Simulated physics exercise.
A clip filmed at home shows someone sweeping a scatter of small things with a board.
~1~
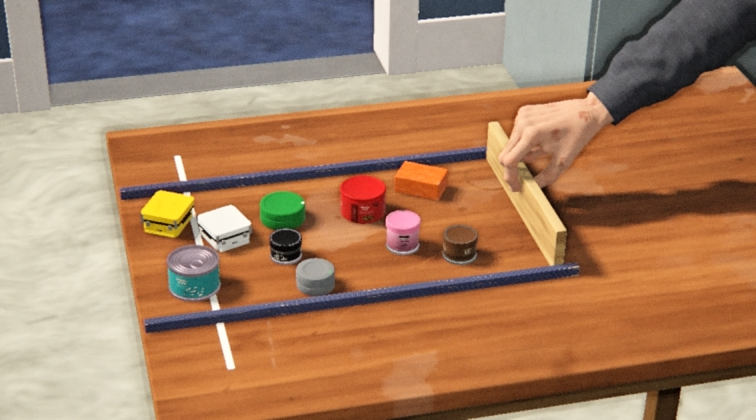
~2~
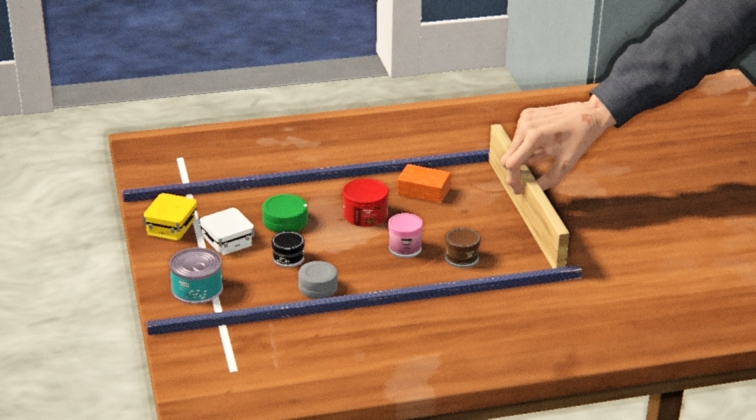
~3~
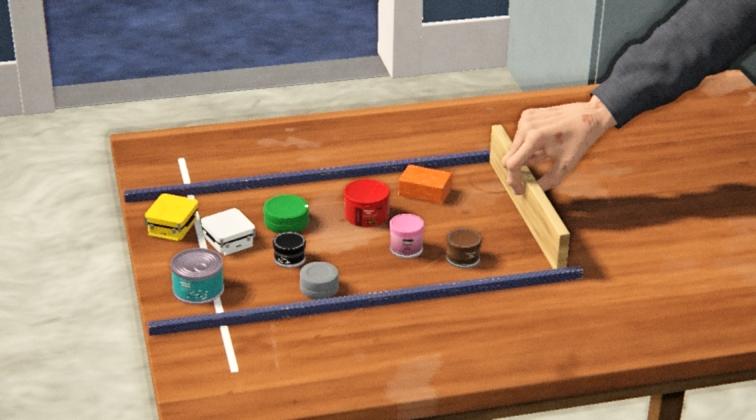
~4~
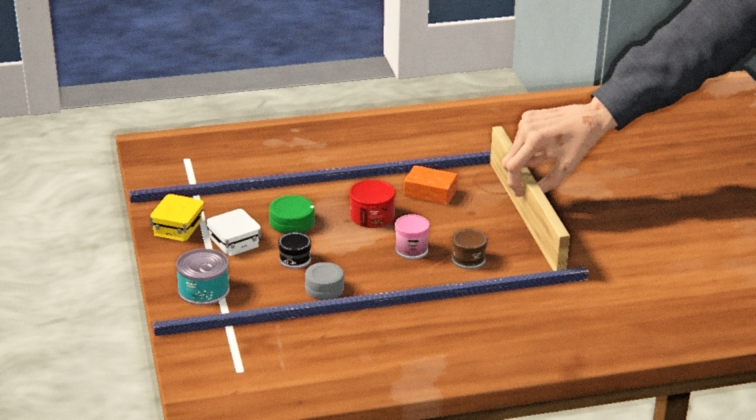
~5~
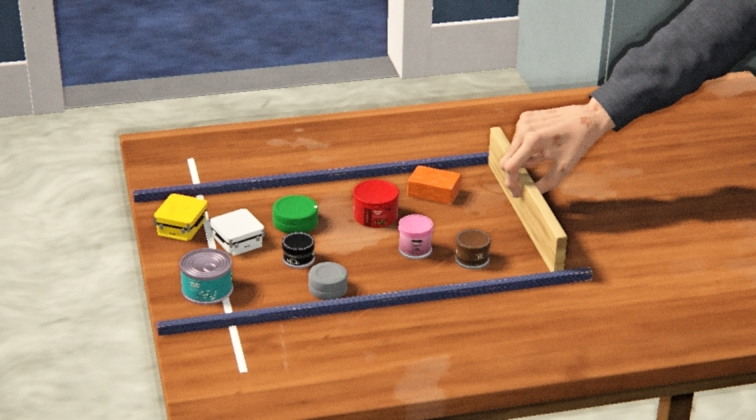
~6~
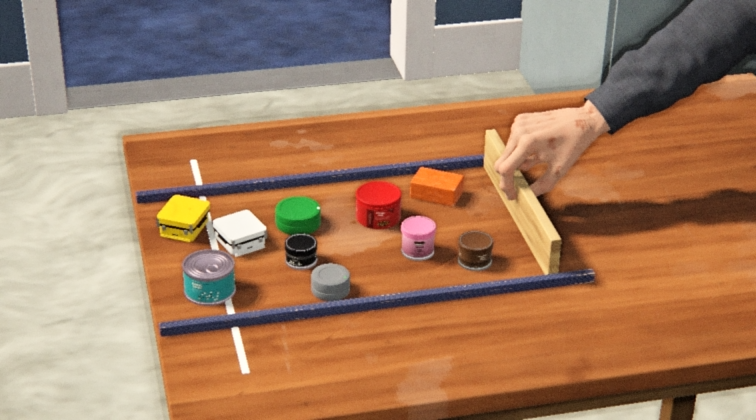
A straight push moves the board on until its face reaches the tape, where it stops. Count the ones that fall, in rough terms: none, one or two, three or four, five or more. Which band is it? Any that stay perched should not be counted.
The band is one or two.
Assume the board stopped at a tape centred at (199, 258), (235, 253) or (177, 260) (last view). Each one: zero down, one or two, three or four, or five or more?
First 3 or 4, next 1 or 2, finally five or over.
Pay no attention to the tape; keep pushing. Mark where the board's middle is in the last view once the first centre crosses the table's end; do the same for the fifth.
At (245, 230) for the first, at (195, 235) for the fifth.
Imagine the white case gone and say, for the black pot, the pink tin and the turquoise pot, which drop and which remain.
Black pot: Still there; pink tin: Still there; turquoise pot: Still there.
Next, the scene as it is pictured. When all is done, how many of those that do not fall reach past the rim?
The number would be 2.
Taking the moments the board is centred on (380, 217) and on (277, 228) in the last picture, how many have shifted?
Tally: First 4; then 9.
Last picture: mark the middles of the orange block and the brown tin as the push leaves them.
The orange block stops around (190, 203); the brown tin around (208, 281).
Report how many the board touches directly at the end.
5 of them.
Early on, none off yet; yellow case at rest near (184, 220); turquoise pot at rest near (209, 277); white case at rest near (240, 234).
A while later, none off yet; yellow case at rest near (184, 220); turquoise pot at rest near (209, 277); white case moving near (231, 237).
Finally, the number that fall off is one or two; lost, white case and yellow case.
